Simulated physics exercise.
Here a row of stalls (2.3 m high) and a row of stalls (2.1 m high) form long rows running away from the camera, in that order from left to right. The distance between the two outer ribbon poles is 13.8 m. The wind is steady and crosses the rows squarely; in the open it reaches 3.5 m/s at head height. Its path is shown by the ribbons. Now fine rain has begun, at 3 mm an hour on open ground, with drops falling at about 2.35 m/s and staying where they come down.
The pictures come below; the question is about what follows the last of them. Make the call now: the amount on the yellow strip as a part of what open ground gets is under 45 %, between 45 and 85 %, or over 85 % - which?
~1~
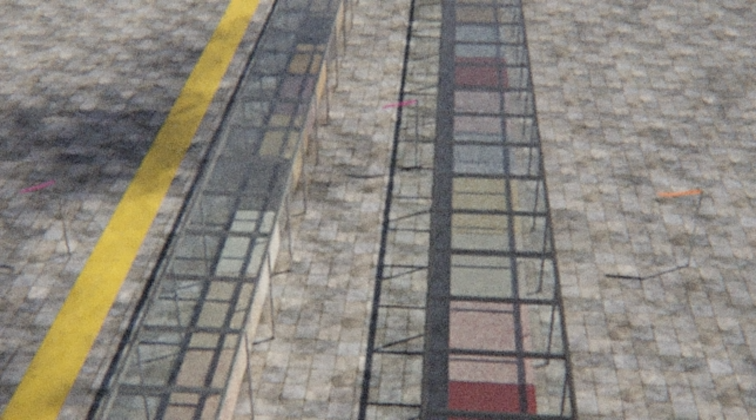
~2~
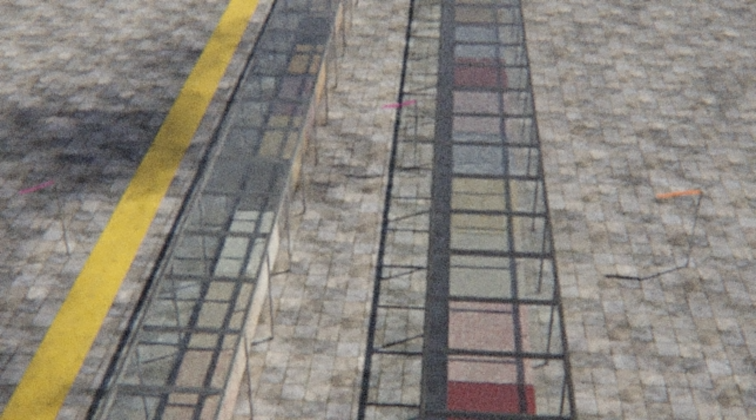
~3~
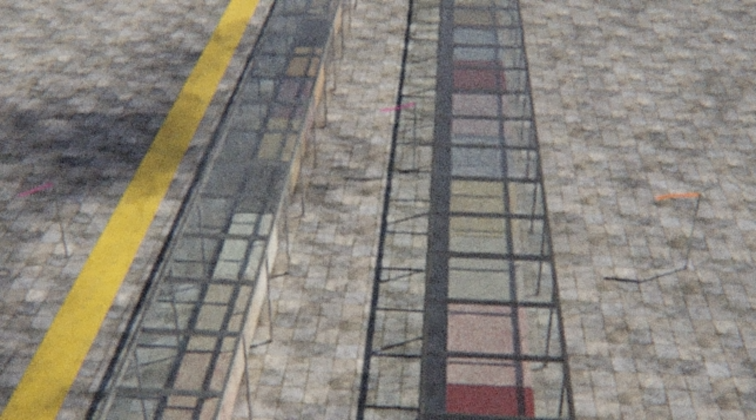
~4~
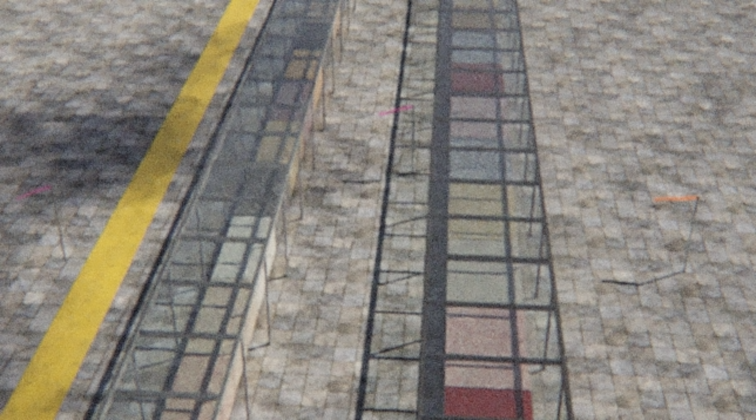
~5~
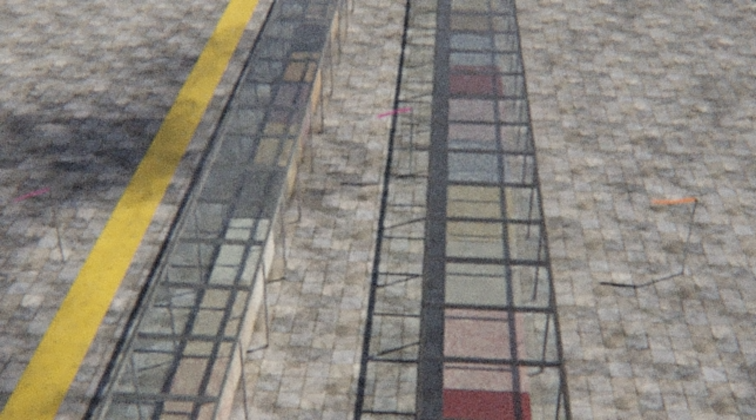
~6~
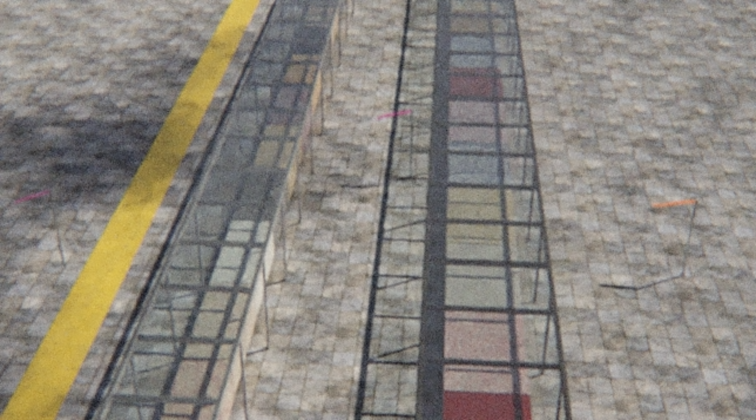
My call is between 45 and 85 %.
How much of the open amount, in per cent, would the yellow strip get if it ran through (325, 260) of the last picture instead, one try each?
I'd say close to 80 per cent of the open amount.
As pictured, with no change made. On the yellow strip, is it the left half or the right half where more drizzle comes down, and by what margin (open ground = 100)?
Leftward half gets more, roughly 40 points.
10 minutes on, 0.3 mm on the yellow strip, 0.5 mm in the open.
30 minutes on, 0.9 mm on the yellow strip, 1.5 mm in the open.
60 minutes on, 1.9 mm on the yellow strip, 3.0 mm in the open, so the yellow strip has 62 % of the open amount; the left half of it has 81 %, the right half 43 %.
